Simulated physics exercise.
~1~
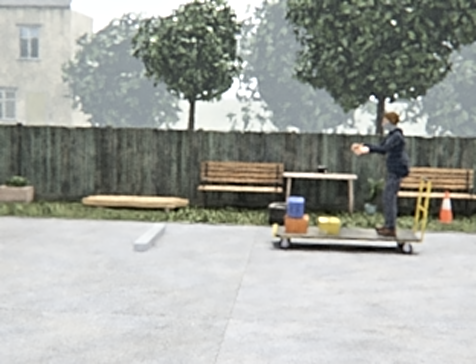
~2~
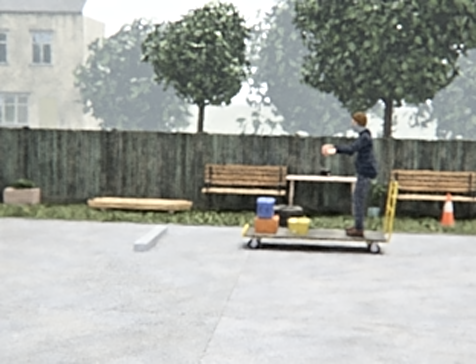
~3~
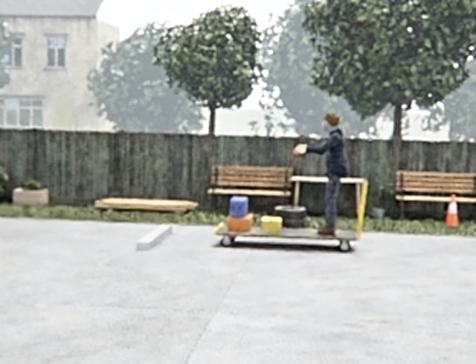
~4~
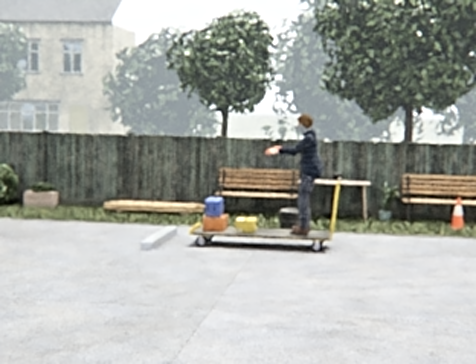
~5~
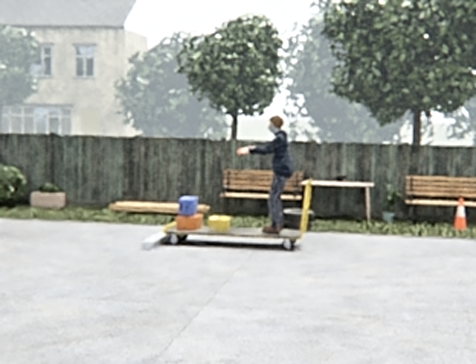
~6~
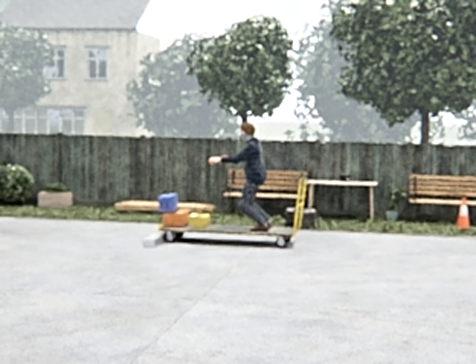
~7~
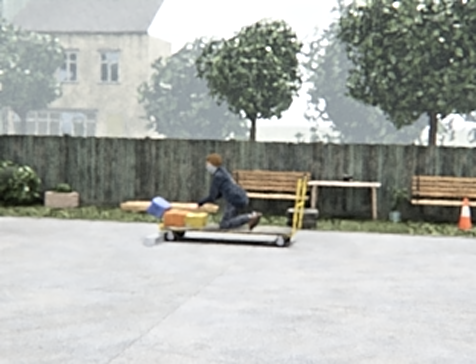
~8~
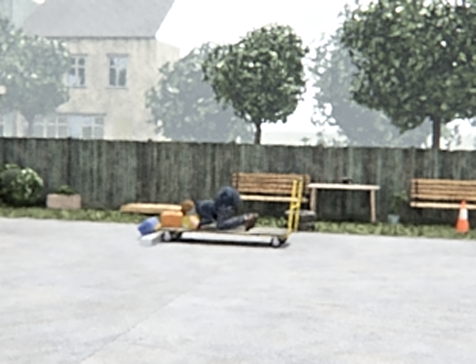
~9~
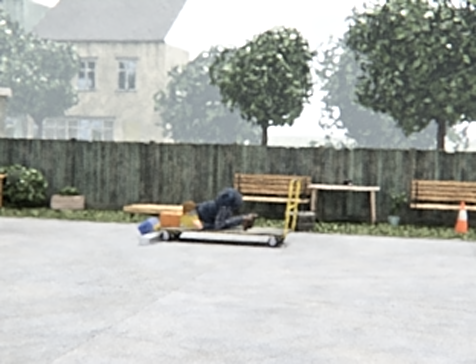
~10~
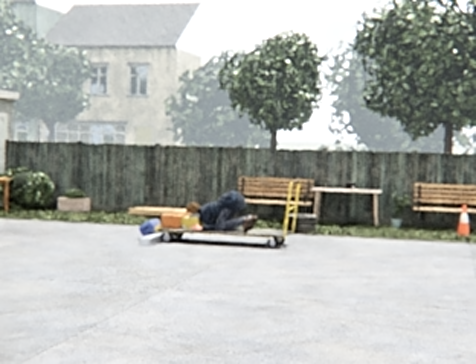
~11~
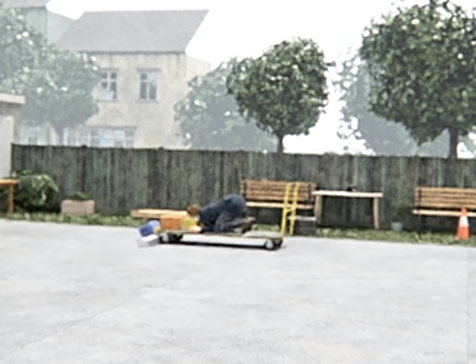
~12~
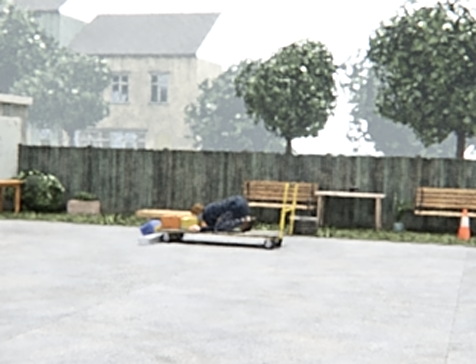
A flatbed trolley with a yellow handle rolls left across a pale paved yard, carrying a blue case stacked on an orange parcel, a yellow parcel, and a person in dark clothes standing with arms held forward. Its front reaches a low kerb and it stops abruptly. The rider's knees buckle and the body pitches forward onto the deck while the parcels bunch toward the front. The blue case tips over the front edge and drops beyond it. The rider ends slumped low on the deck behind the parcels, with the blue case resting at the kerb.
